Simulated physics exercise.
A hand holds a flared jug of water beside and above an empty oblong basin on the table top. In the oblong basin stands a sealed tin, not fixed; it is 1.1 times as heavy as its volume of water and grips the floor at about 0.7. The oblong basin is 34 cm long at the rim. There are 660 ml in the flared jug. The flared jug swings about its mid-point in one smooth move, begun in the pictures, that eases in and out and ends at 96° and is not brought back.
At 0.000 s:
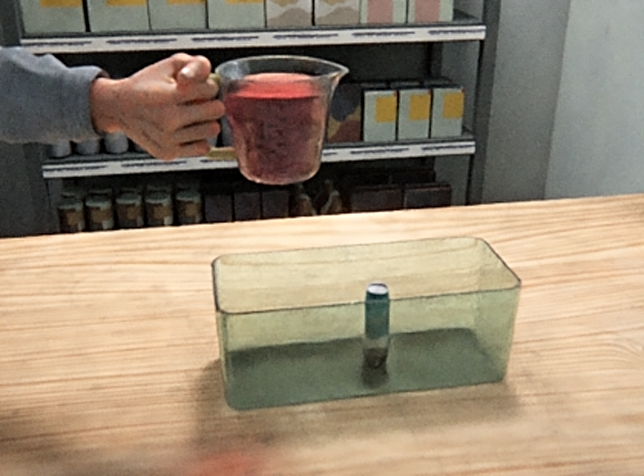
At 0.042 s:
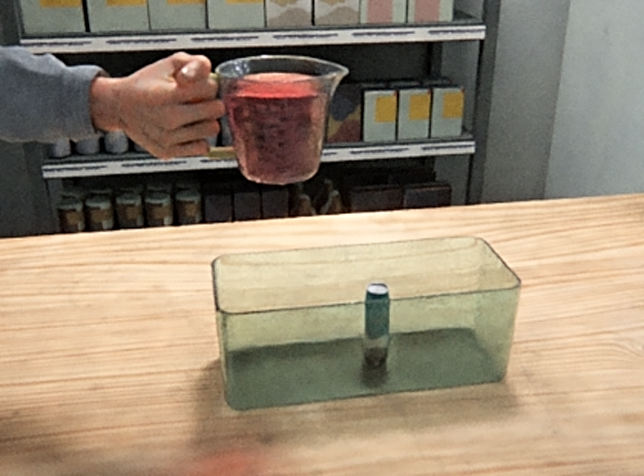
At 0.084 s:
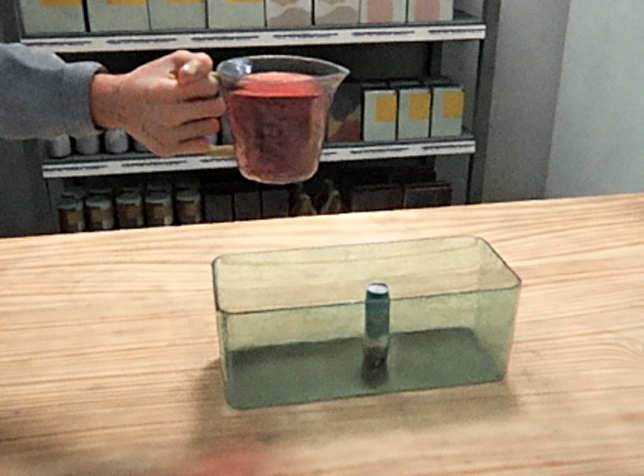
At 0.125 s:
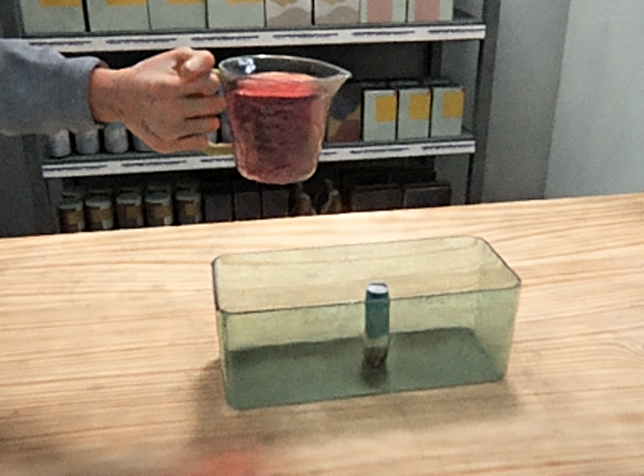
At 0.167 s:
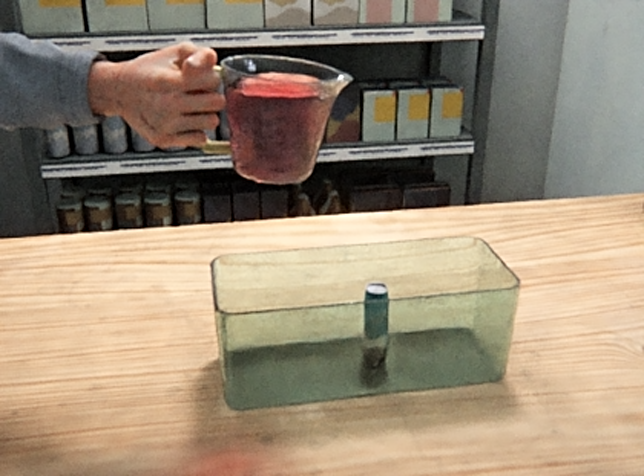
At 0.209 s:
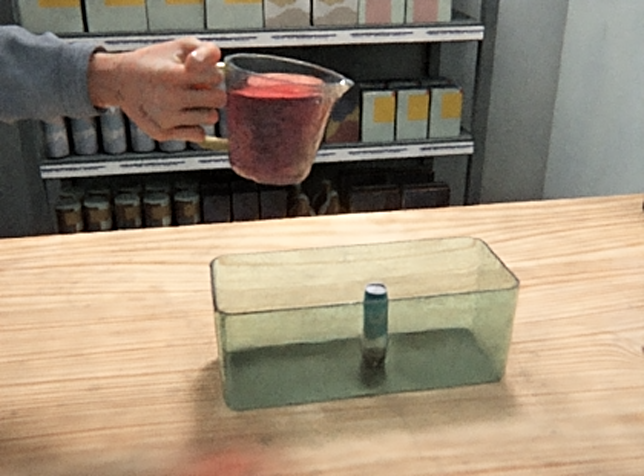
On a wooden table top before stocked shelves, a hand at the left holds a flared jug of red liquid above an empty oblong basin, with a small tin standing there. The jug stays upright at first, then the hand gradually tilts it slightly to the right, its right rim dipping a little.
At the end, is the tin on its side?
The tin keeps standing.
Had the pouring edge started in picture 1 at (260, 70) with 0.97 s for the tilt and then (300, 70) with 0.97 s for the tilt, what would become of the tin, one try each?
First it remains upright; then it falls.
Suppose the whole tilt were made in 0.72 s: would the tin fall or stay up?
Then it stays up.
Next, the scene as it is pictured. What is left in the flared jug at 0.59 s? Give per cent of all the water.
Some 72 per cent.
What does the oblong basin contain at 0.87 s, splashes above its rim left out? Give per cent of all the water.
Near 54 in a hundred.
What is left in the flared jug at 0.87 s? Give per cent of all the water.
Some 20 per cent.
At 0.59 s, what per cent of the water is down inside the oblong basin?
Near 4 in a hundred.
By 0.59 s the tilt is 64° and 73 per cent is still to pour; the tin stands where it began.
By 0.87 s the tilt is 93° and 21 per cent is still to pour; the tin stands where it began.
By 1.15 s the tilt is 96° and 1 per cent is still to pour; the tin stands where it began.
By 1.47 s the tilt is 96° and 0 per cent is still to pour; the tin stands where it began.
At rest the tin stands where it began.
